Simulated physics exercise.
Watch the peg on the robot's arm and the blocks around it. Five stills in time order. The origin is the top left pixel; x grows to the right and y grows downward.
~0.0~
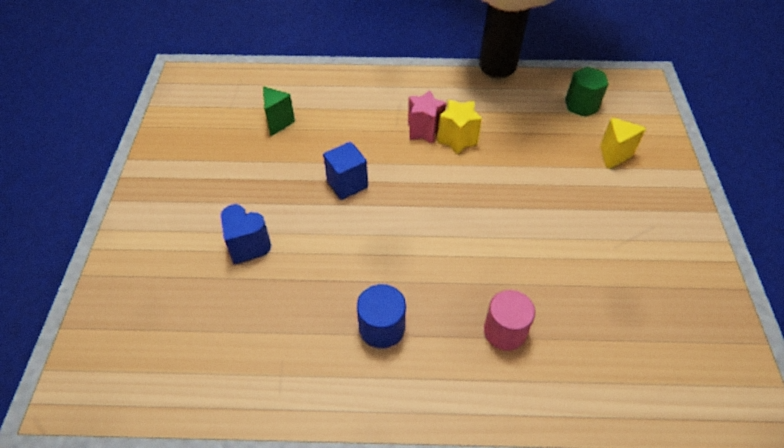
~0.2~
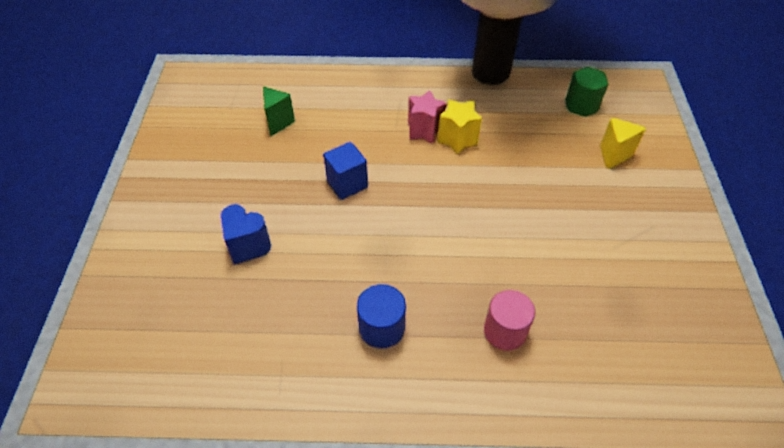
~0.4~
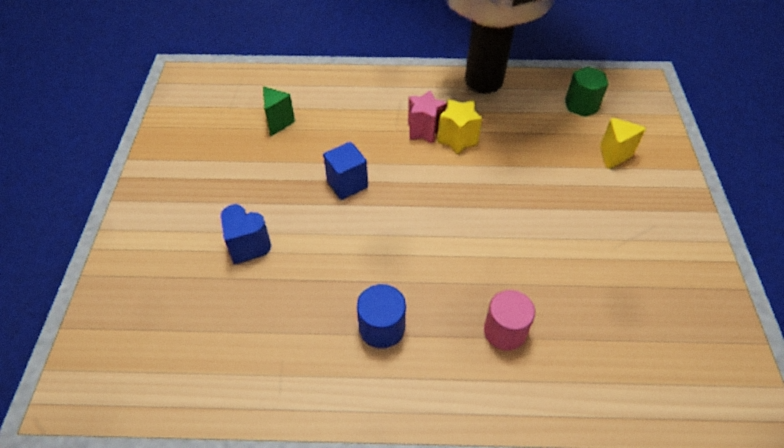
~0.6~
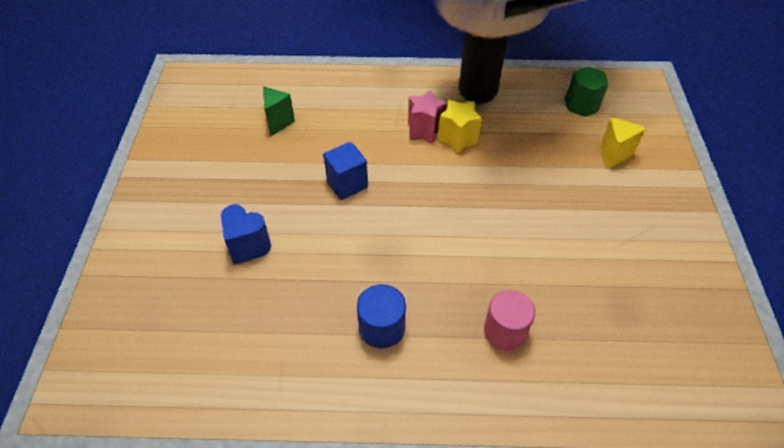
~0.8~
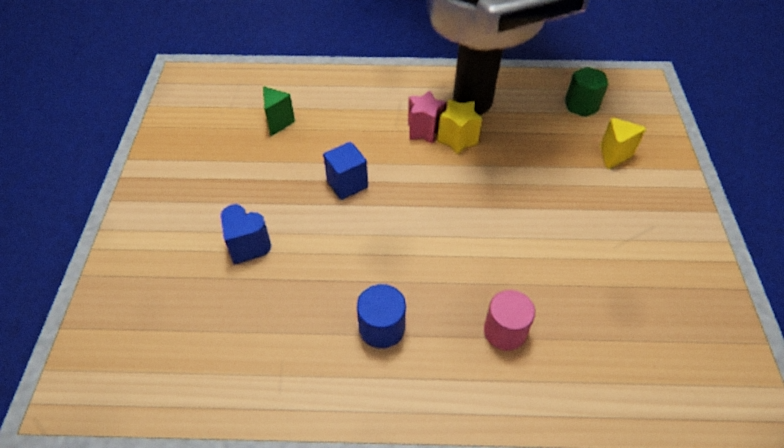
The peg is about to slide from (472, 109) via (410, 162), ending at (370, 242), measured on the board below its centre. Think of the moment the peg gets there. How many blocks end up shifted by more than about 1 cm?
Shifted over 1 cm: Two.
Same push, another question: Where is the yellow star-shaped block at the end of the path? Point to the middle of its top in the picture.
The top centre is at (453, 141).
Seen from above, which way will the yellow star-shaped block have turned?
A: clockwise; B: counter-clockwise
The answer is B.
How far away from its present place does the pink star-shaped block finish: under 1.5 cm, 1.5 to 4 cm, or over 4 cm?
The answer here is over 4 cm.
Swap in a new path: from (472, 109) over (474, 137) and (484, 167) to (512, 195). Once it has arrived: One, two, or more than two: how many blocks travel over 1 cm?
By the end, one block will have moved.
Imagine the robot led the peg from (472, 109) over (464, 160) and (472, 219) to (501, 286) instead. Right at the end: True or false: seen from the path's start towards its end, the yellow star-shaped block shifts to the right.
This is true.
The first path, step by step. One third of the way, peg (427, 135); pink star-shaped block (393, 119), turned 30° clockwise; yellow star-shaped block (453, 136), turned 40° anticlockwise.
Two thirds of the way, peg (397, 181); pink star-shaped block (375, 126), turned 75° clockwise; yellow star-shaped block (453, 141), turned 75° anticlockwise.
At the end, peg (370, 236); blue square piece still; pink star-shaped block (375, 126), turned 75° clockwise; yellow star-shaped block (453, 141), turned 75° anticlockwise.
